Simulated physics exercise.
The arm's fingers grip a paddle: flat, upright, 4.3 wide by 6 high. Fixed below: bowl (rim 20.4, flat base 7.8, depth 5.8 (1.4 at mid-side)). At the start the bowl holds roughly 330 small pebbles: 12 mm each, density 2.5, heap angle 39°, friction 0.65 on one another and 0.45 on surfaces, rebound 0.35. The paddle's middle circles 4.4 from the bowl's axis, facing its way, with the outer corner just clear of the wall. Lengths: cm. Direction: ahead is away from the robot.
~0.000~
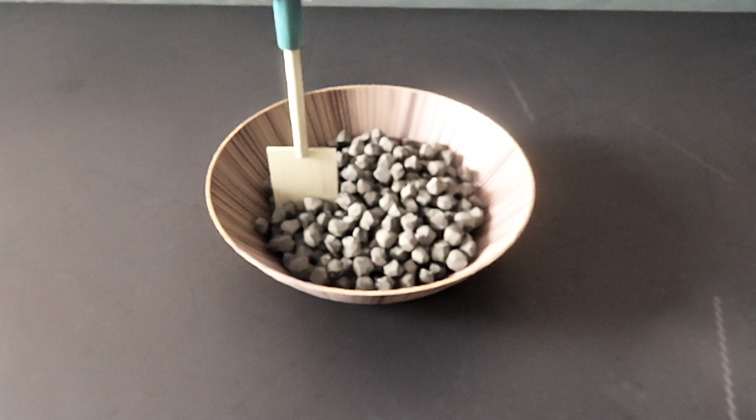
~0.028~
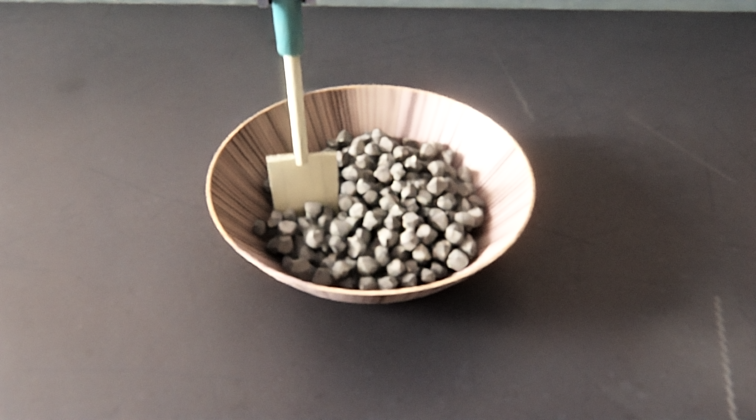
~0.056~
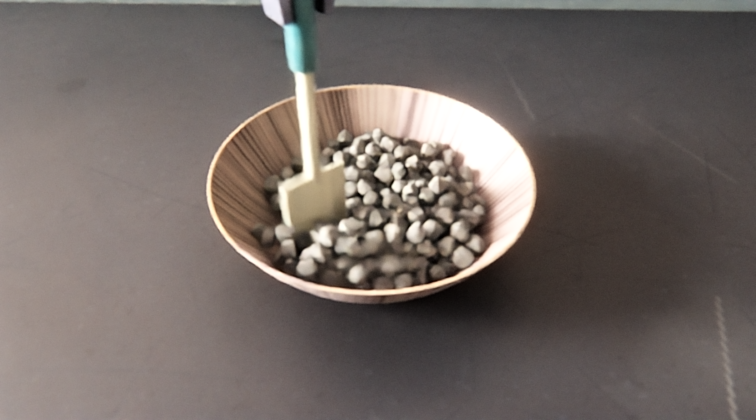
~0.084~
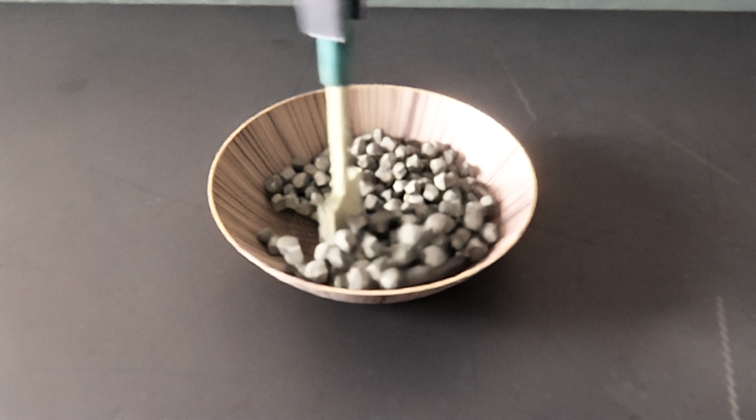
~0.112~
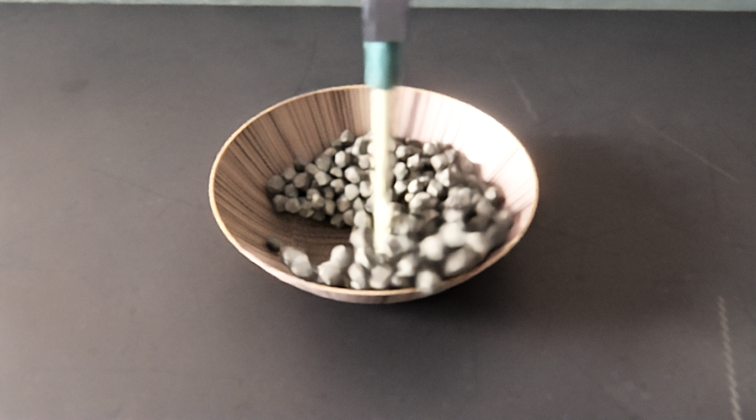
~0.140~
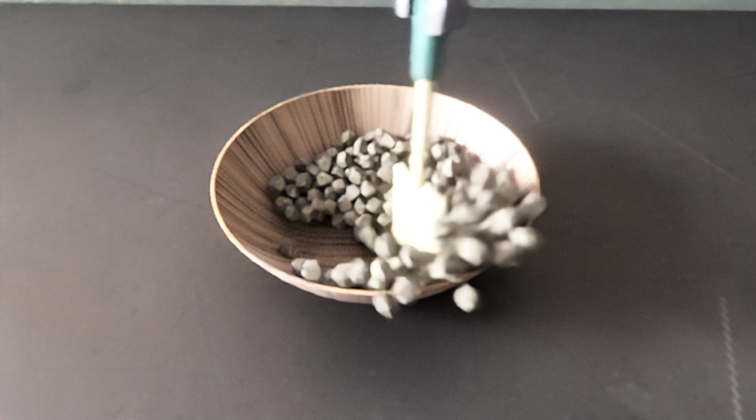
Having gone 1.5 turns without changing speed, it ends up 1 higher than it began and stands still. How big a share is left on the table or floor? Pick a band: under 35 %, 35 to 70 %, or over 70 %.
35 to 70 %.
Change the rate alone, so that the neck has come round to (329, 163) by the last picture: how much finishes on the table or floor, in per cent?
It works out to roughly 15 percent.
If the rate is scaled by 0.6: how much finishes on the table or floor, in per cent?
I'd put it near 20 %.
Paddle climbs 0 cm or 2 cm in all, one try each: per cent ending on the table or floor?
Try one: Around 50 %; try two: Around 35 %.
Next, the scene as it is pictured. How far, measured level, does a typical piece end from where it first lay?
13 cm.
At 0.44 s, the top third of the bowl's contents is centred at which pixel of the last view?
Centre, approx.: (315, 259).
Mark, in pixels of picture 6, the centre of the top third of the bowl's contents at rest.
Looks like roughly (426, 205) to me.
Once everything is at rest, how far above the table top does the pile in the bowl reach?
I'd guess close to 5.0 centimetres.
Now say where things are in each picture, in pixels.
In the first frame, paddle neck at (300, 129), 0° round; upper third of the load around (386, 200), from x 265 to 475, top at y 135; 333 in the bowl.
In the second frame, paddle neck at (300, 136), 10° round; upper third of the load around (384, 202), from x 260 to 475, top at y 135.
In the third frame, paddle neck at (312, 154), 38° round; upper third of the load around (382, 228), from x 260 to 480, top at y 135.
In the fourth frame, paddle neck at (342, 168), 67° round; upper third of the load around (400, 237), from x 265 to 490, top at y 135.
In the fifth frame, paddle neck at (382, 172), 96° round; upper third of the load around (426, 236), from x 275 to 505, top at y 135; 331 in the bowl, 2 in flight or on the tool.
In the sixth frame, paddle neck at (420, 163), 125° round; upper third of the load around (460, 222), from x 275 to 535, top at y 135; 324 in the bowl, 9 in flight or on the tool.
By 0.29 s, 283° round, highest piece 16 above the table; 246 in the bowl, 28 on the table or floor, 59 in flight or on the tool.
By 0.44 s, 80° round, highest piece 8 above the table; 186 in the bowl, 111 on the table or floor, 36 in flight or on the tool.
By 0.72 s, 180° round, highest piece 7 above the table; 171 in the bowl, 162 on the table or floor.
By 1.42 s, 180° round, highest piece 5 above the table; 171 in the bowl, 162 on the table or floor.
Final count, 171 in the bowl, 162 on the table or floor. That is 49 % on the table or floor.
